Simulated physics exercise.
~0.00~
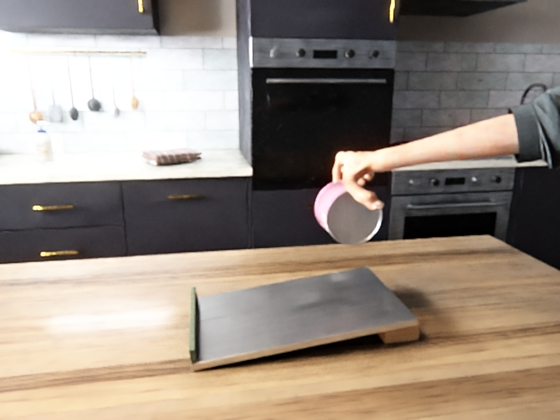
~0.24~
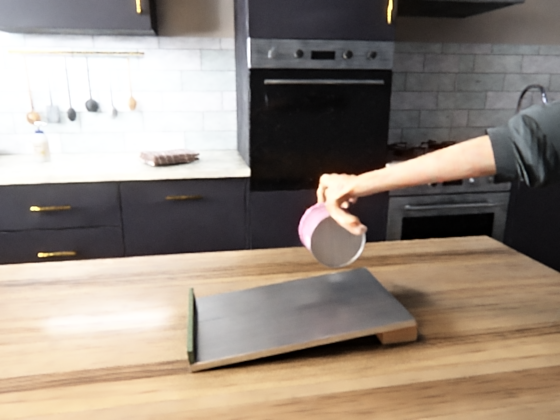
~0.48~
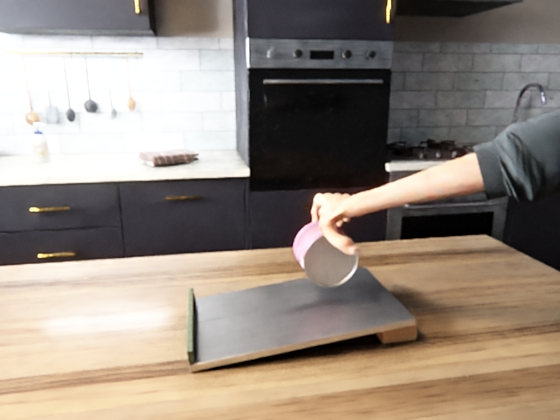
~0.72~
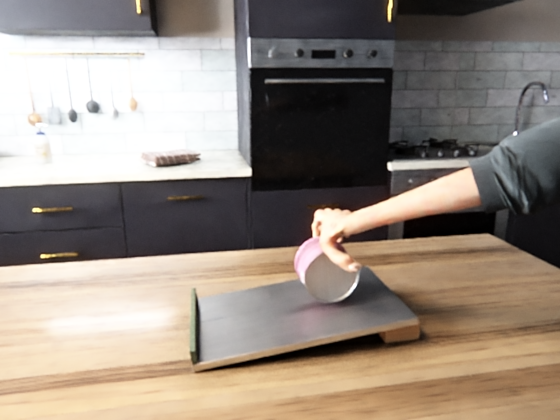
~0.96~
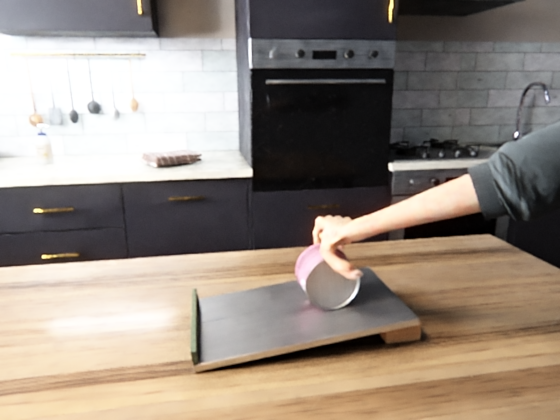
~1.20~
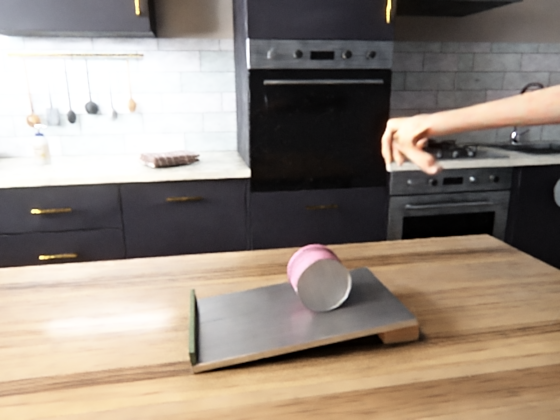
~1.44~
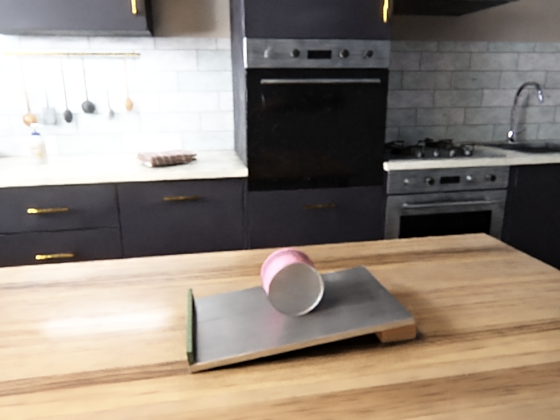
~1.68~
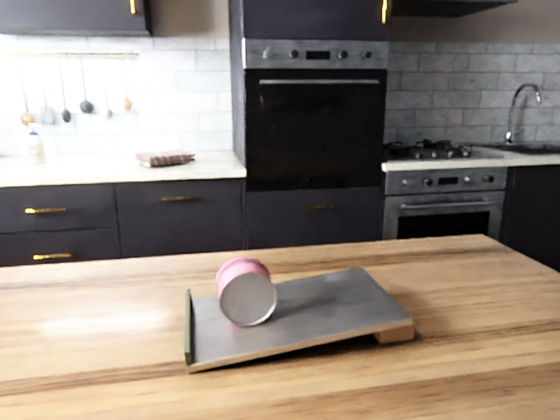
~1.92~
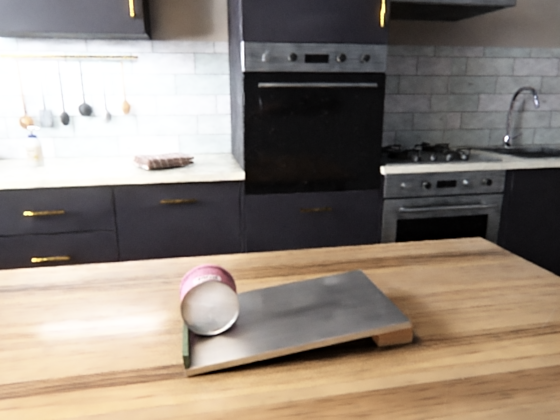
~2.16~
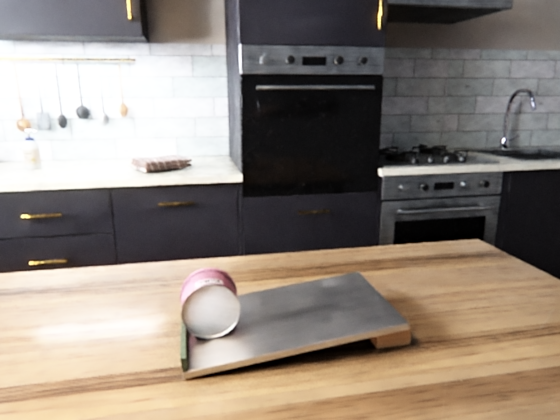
Pink tub lowered on its side by a hand onto a sloping board, then released, rolling left and stopping at the low end.
